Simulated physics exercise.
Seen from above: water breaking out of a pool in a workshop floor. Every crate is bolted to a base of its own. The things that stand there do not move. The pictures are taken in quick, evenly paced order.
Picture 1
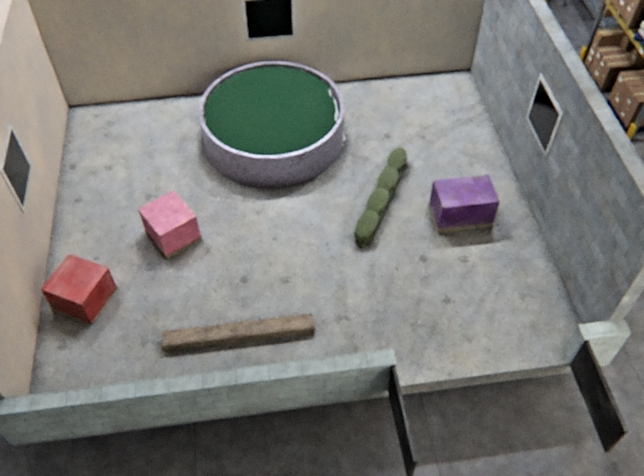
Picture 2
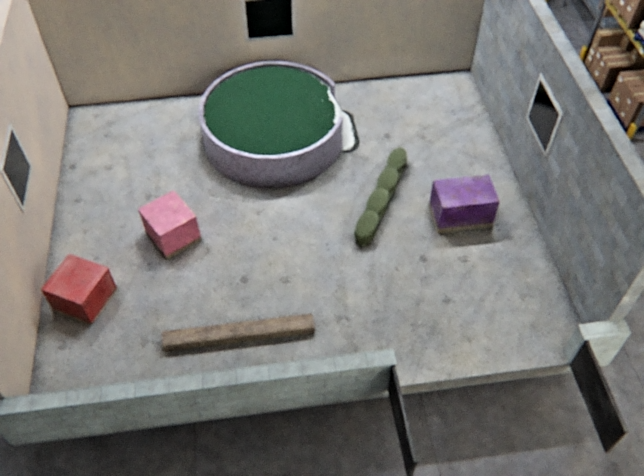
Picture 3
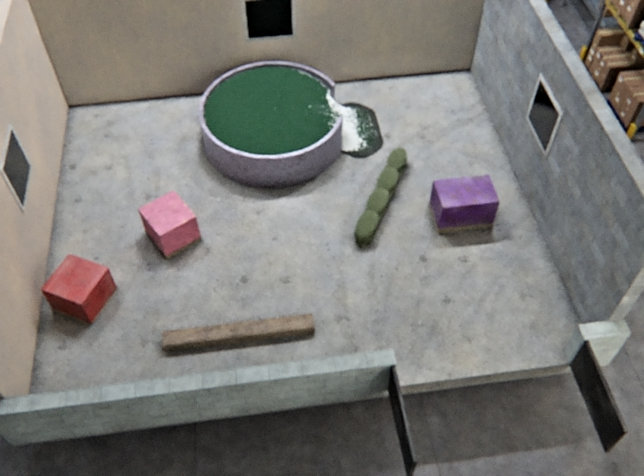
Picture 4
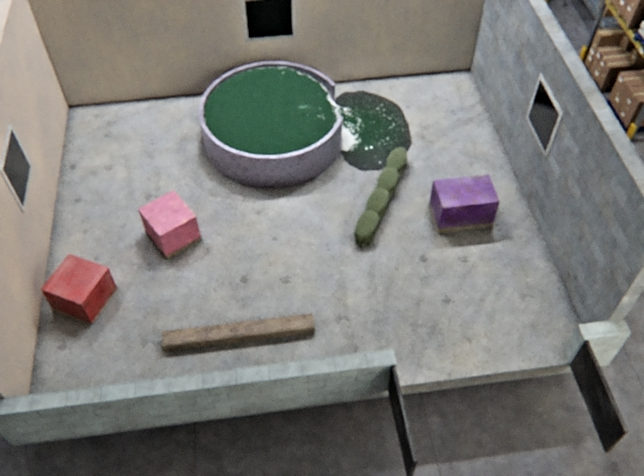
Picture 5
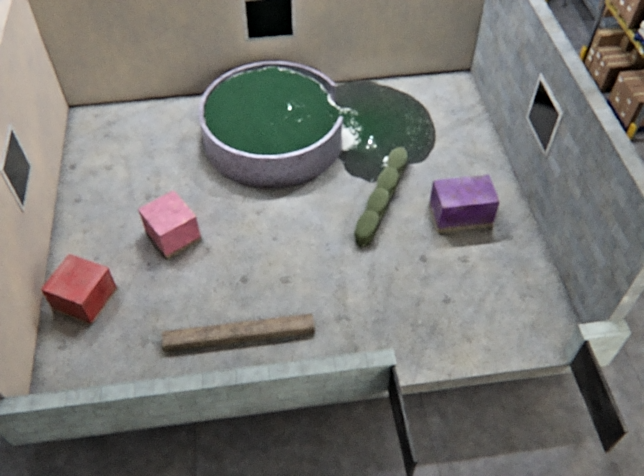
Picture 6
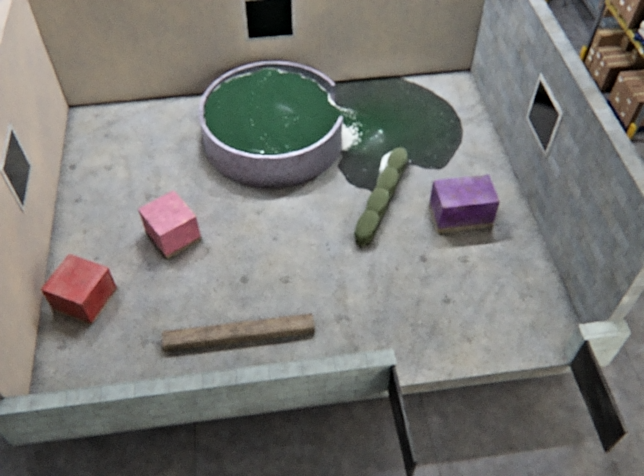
In a walled workshop, dark green water broke through the right side of a round pool and spread rightward across the grey floor, reaching a lumpy green bar, while the blocks around it stayed put.
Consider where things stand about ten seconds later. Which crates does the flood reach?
In the end the red crate ends up clear of the water; the pink crate ends up clear of the water; the purple crate ends up with water on it.
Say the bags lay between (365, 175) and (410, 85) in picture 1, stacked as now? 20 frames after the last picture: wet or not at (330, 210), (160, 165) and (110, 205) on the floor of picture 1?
Spot by spot: Soaked; spared; spared.
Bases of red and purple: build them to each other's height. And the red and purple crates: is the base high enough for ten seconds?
After ten seconds the red crate is unaffected, and the purple crate is swamped.
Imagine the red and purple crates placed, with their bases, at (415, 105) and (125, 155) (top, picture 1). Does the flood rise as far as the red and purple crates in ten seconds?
The red crate is flooded; the purple crate is not reached.
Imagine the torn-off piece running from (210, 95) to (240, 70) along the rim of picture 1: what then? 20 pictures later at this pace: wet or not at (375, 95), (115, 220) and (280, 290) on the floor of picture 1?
Taking them in turn, I get sodden, then sodden, then left untouched.
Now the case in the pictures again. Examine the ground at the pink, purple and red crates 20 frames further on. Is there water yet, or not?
Crate by crate, pink remains dry, purple got wet, red remains dry.
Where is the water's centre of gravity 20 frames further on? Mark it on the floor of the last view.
Near (355, 139).
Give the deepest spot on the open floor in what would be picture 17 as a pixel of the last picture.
It should be deepest at about (468, 77).
A moment on, water covers 20 % of the floor; the red crate not reached, the pink crate not reached, the purple crate not reached.
Next, water covers 25 % of the floor; the red crate not reached, the pink crate not reached, the purple crate water round its plinth.
Then, water covers 30 % of the floor; the red crate not reached, the pink crate not reached, the purple crate water round its plinth.
Later, water covers 45 % of the floor; the red crate not reached, the pink crate water round its plinth, the purple crate water round its plinth.
In the end, water covers 60 % of the floor; the red crate stayed above the water, the pink crate stayed above the water, the purple crate was topped.
